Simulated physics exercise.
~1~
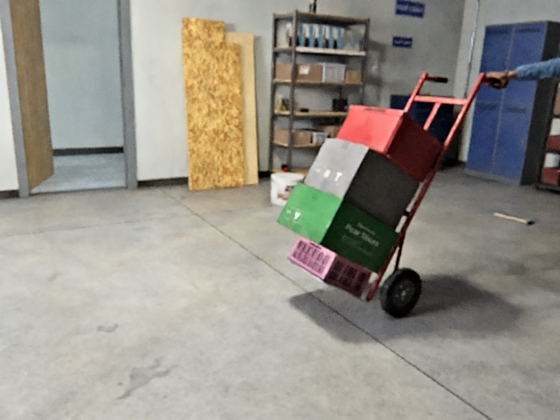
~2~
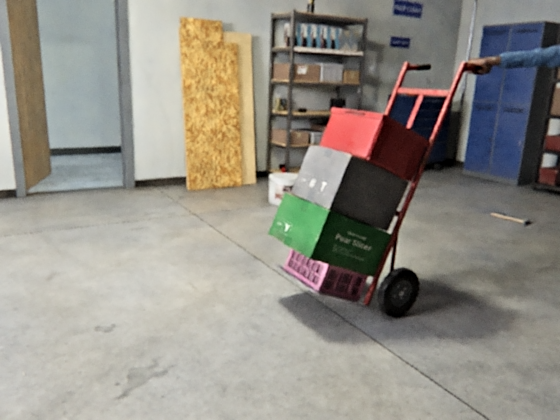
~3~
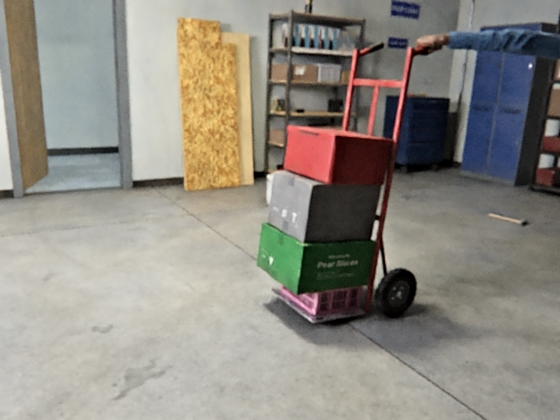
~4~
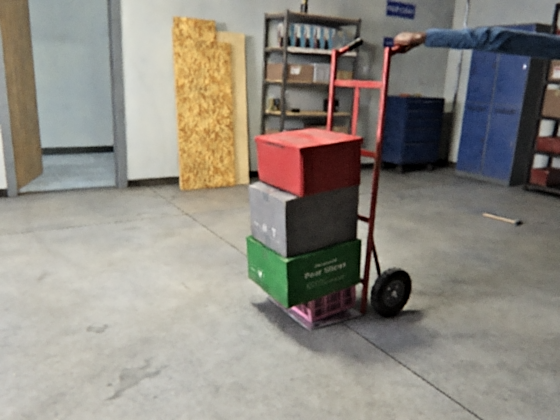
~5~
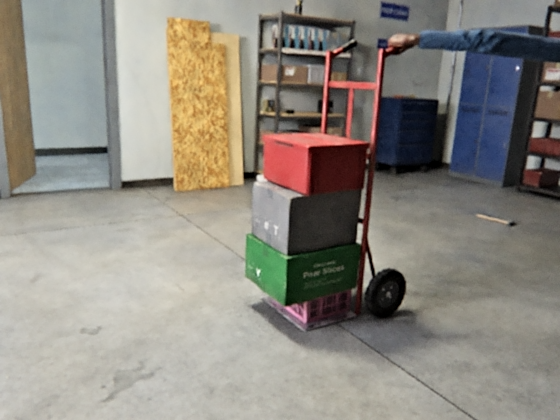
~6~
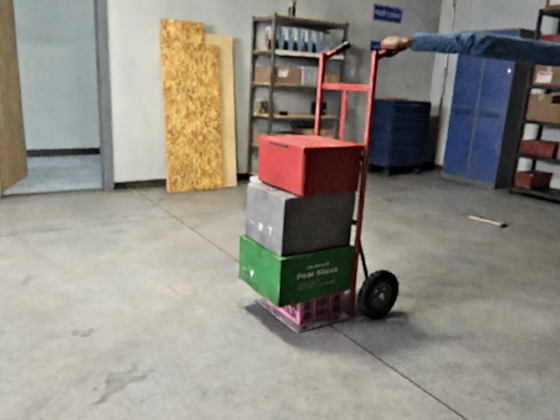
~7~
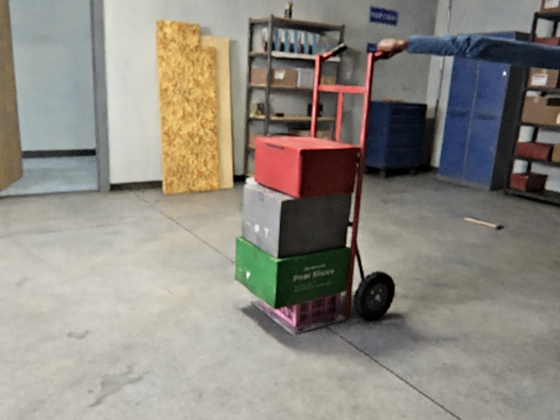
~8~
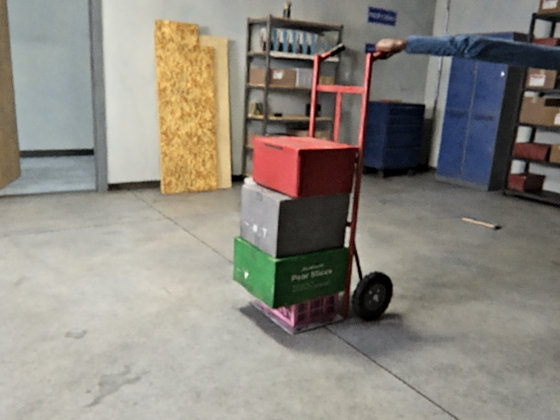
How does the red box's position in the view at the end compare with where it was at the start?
The red box ends up further to the left and slightly lower in the view than it was at the start. It is still on top of the stack.
In a storage room, a hand stands a loaded sack truck upright, its stacked boxes staying aboard.
